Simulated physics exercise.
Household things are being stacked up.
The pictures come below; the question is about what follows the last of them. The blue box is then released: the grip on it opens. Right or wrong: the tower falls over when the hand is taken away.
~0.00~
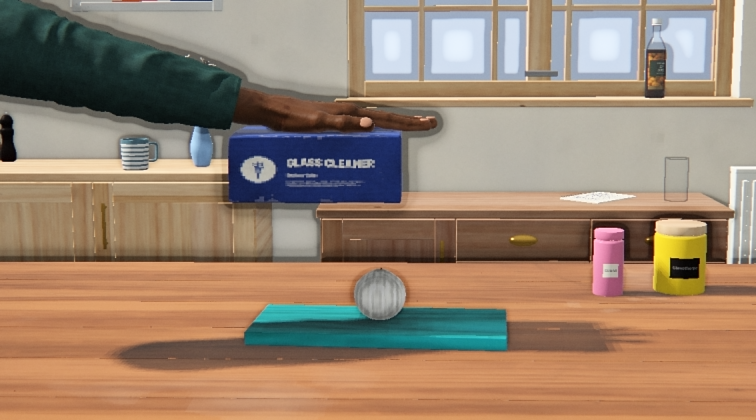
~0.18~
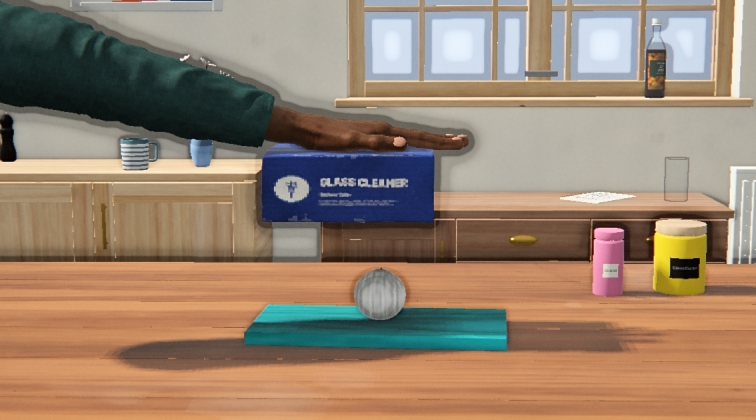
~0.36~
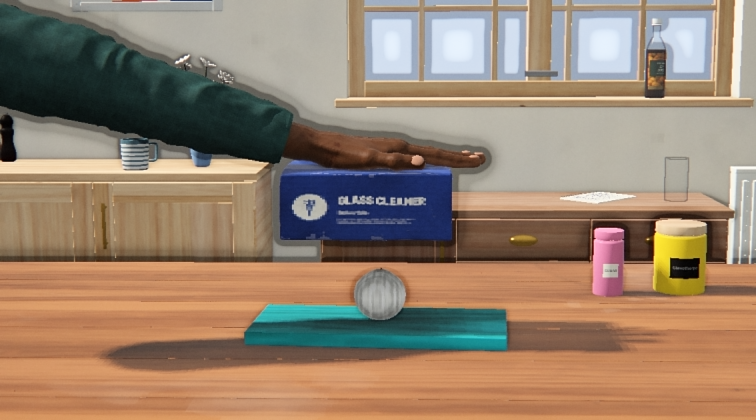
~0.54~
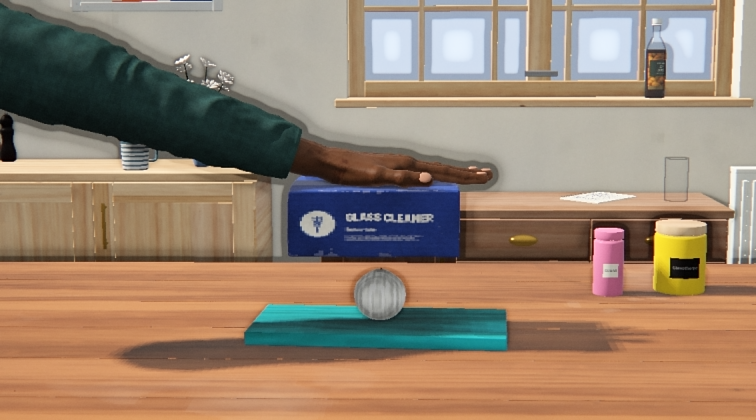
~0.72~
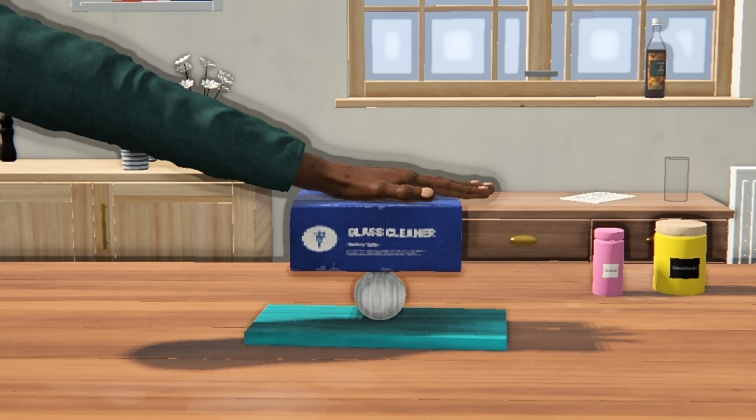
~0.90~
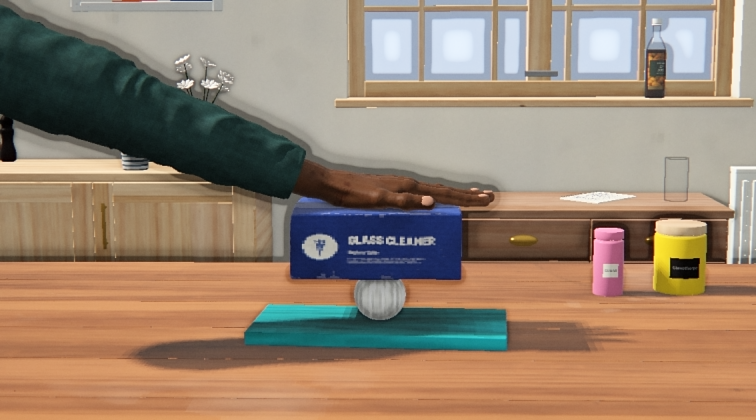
Right.
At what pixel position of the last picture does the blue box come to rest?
Look around (330, 252) in the final frame.
By 1.40 s, blue box tilted by 26° near (358, 240).
By 1.70 s, blue box tilted by 32° near (345, 246).
When it is over (2.4 s), moved from the start, blue box; the other 4 as before. End places, in pixels of the last picture, blue box near (330, 252). The pile comes apart.
